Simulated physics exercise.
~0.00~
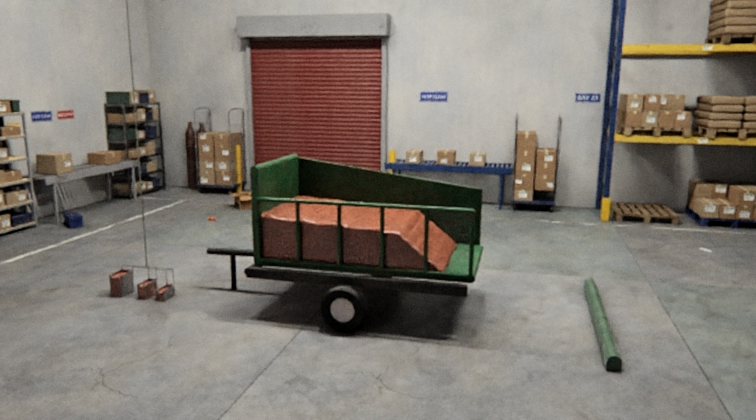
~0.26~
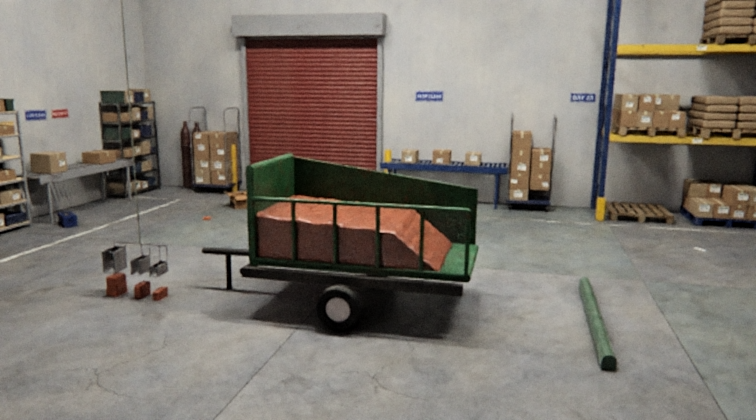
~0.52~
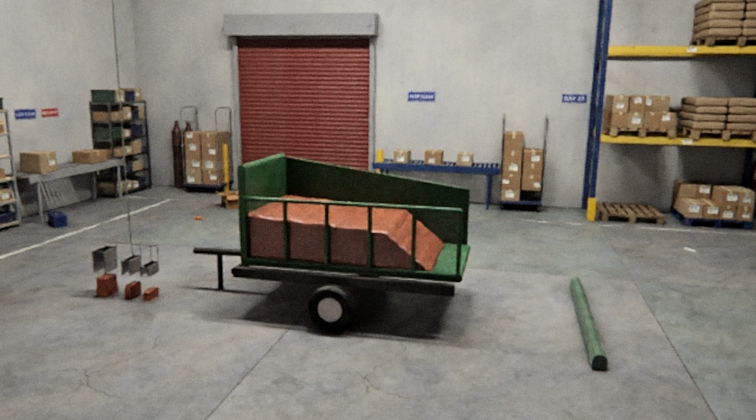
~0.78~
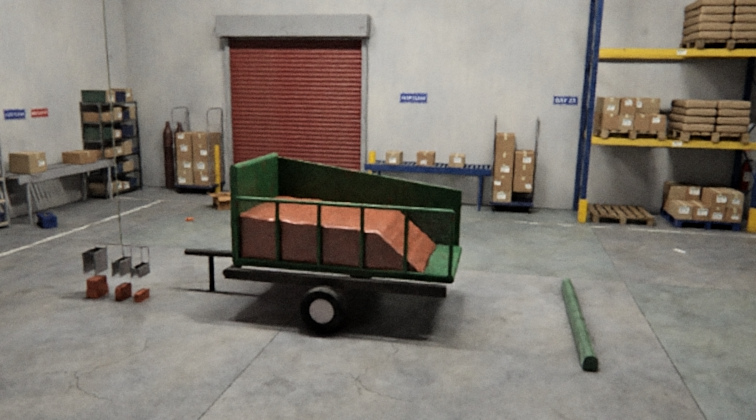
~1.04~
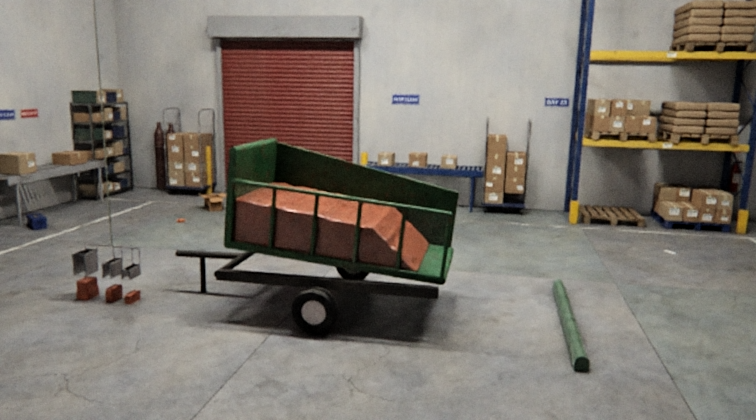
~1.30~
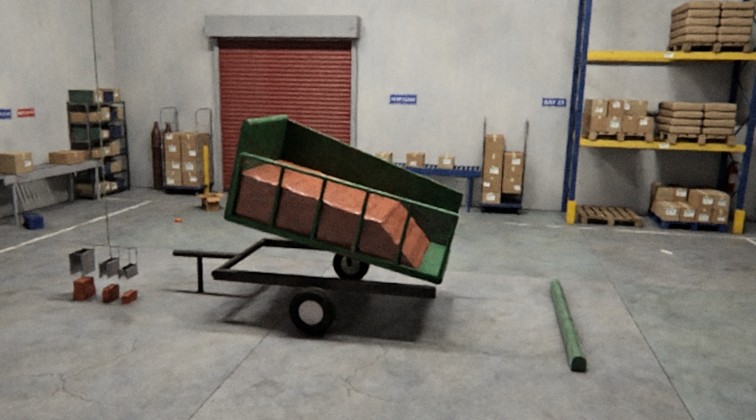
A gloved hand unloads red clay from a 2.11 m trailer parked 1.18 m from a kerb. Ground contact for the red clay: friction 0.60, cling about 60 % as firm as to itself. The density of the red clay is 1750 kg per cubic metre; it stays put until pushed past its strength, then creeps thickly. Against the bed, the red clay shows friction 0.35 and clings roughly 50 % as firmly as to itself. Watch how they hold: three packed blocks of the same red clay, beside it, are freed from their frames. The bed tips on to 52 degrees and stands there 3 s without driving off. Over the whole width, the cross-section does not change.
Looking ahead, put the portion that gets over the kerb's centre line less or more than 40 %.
Answer: A larger amount than 40 per cent.
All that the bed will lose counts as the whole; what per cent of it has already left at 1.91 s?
About 0 %.
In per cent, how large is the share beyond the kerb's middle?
The figure sits near 50 percent.
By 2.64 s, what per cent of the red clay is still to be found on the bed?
Around 30 %.
By 1.91 s, the tilt is 31 degrees, 99 % is on the bed and 0 % past the kerb's middle.
By 2.64 s, the tilt is 51 degrees, 32 % is on the bed and 1 % past the kerb's middle.
By 3.37 s, the tilt is 52 degrees, none is on the bed and 46 % past the kerb's middle.
By 4.09 s, the tilt is 52 degrees, none is on the bed and 48 % past the kerb's middle.
By 5.79 s, at the end, the tilt is 52 degrees, none is on the bed and 48 % past the kerb's middle.
